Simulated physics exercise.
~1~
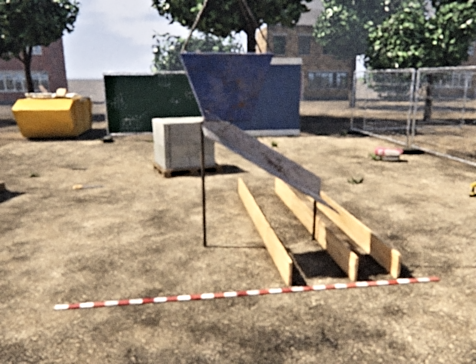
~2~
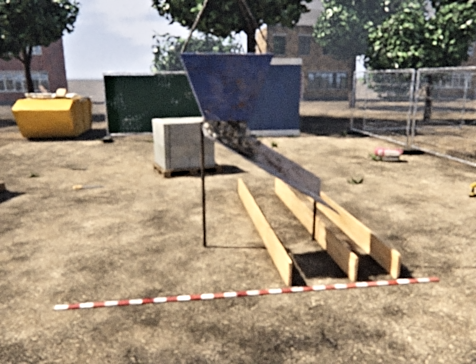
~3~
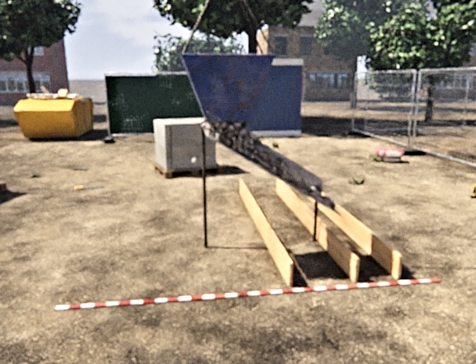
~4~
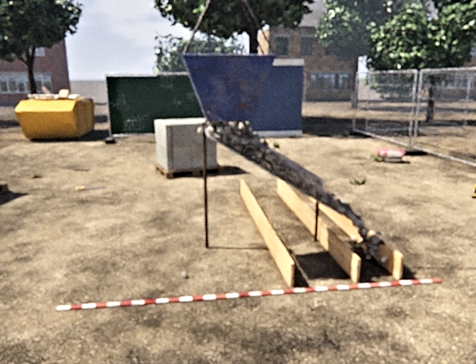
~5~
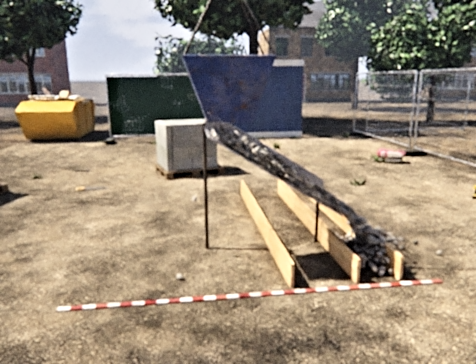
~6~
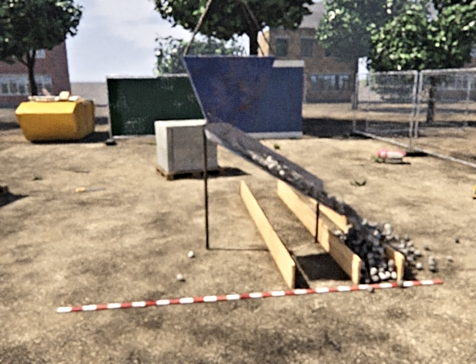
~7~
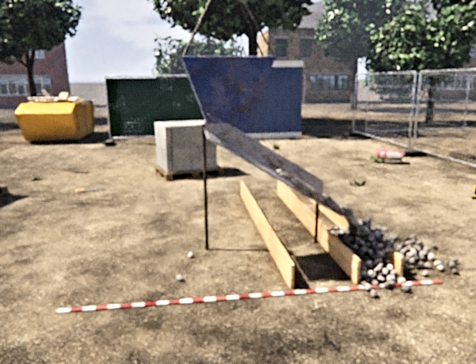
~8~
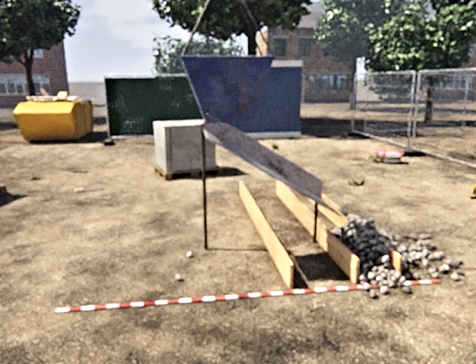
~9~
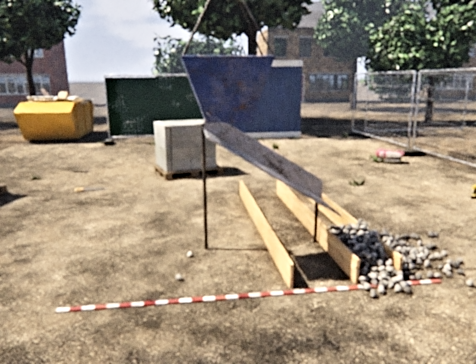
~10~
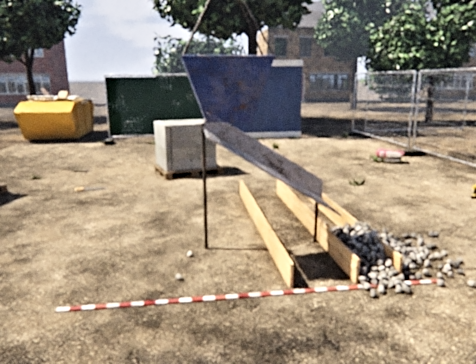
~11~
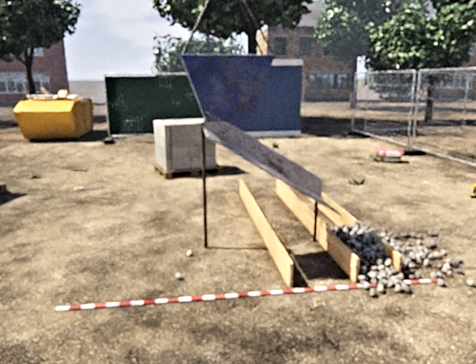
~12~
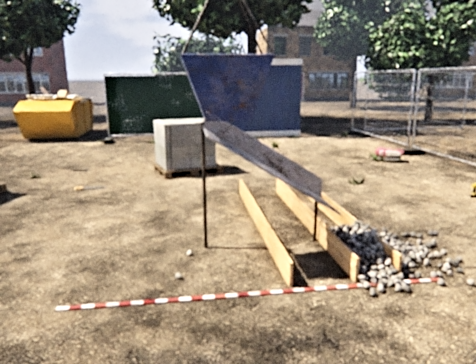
Grey cobbles drop from a blue skip hanging over a dirt building site and land on the sloping steel chute beneath it. They slide down to the right in a long dark stream, above three wooden boards set on the ground behind a red and white striped staff. The leading stones pour off the low end into the right bay, while a stray one or two land on the dirt to the left. As the chute empties, the heap grows and spills over the right-hand board. At the end most cobbles lie still in the right bay, with the rest scattered beyond it.
